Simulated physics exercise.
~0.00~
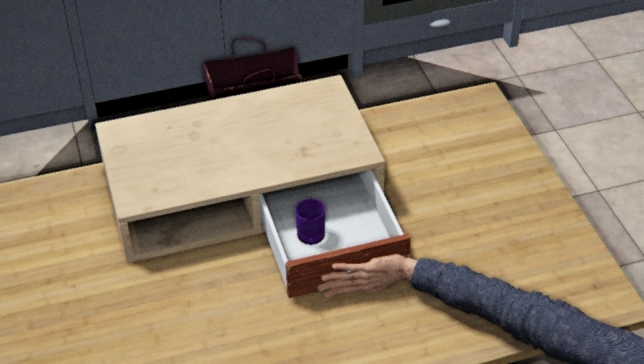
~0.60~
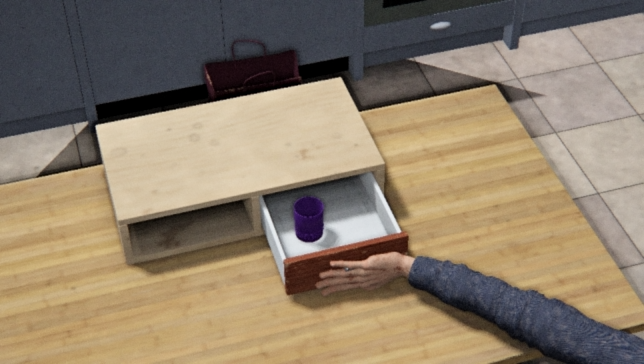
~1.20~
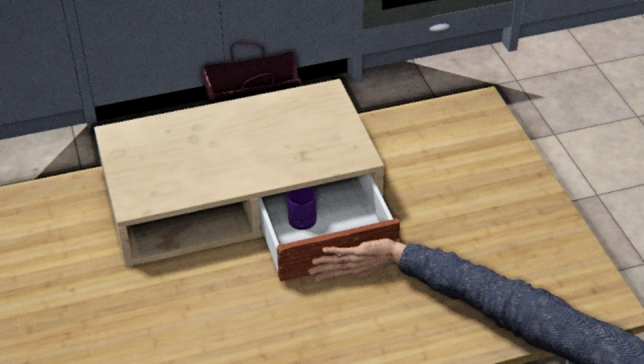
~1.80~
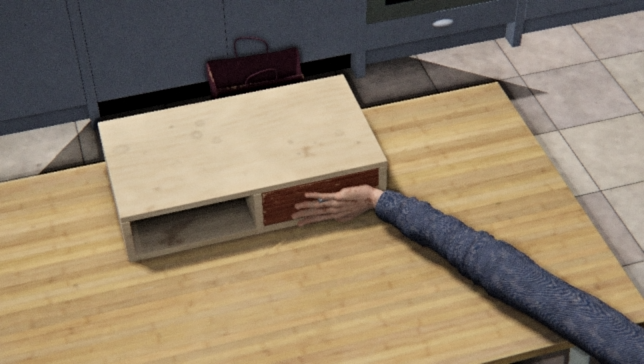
A drawer with a reddish-brown front stands open on the right side of a pale wooden chest, which rests on a wooden tabletop. Inside it a purple beaker stands upright, and a hand in a dark blue knitted sleeve reaches in from the right to rest against the drawer front. The hand pushes the drawer inward, and the beaker rides along with it, still upright, toward the shadow of the chest top. The chest stays where it is as the gap narrows. Finally the drawer shuts flush, hiding the beaker, with the hand still against its front.
